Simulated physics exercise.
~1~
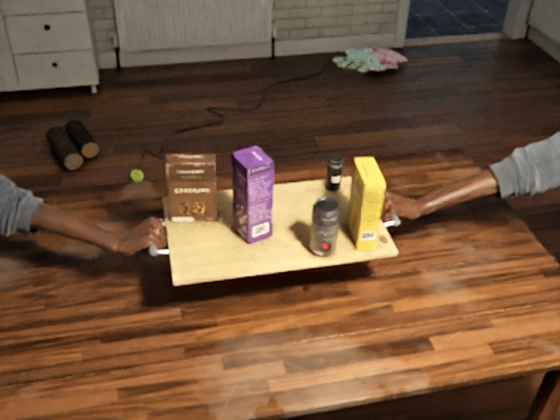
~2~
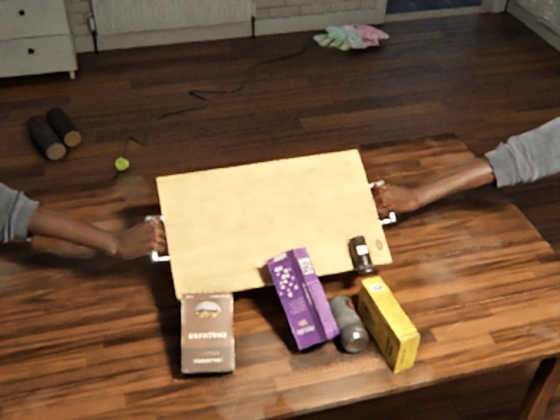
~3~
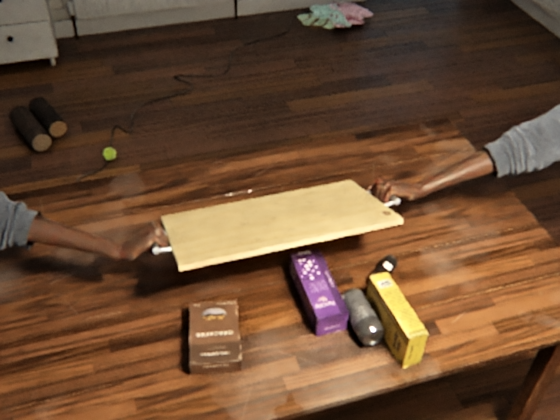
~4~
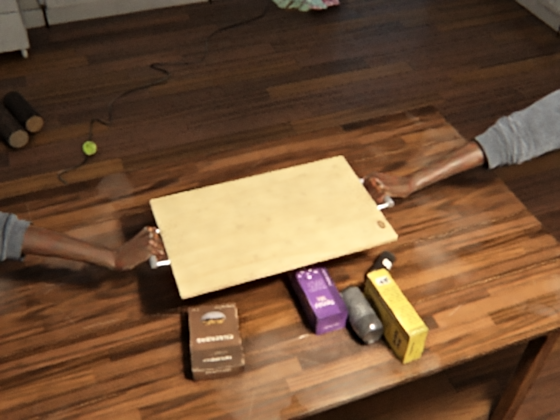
A pale wooden tray is held by its end handles between two hands, one reaching in from each side, over a brown wooden table seen from above and in front. On it stand a brown packet at the left, a purple carton in the middle, and a grey can, a small black shaker and a yellow packet toward the right. The tray tips toward the viewer, and the packets, carton and can drop off its near edge. The shaker follows them off. The tray then tips away and comes back to level, empty, with all five things lying on the table.
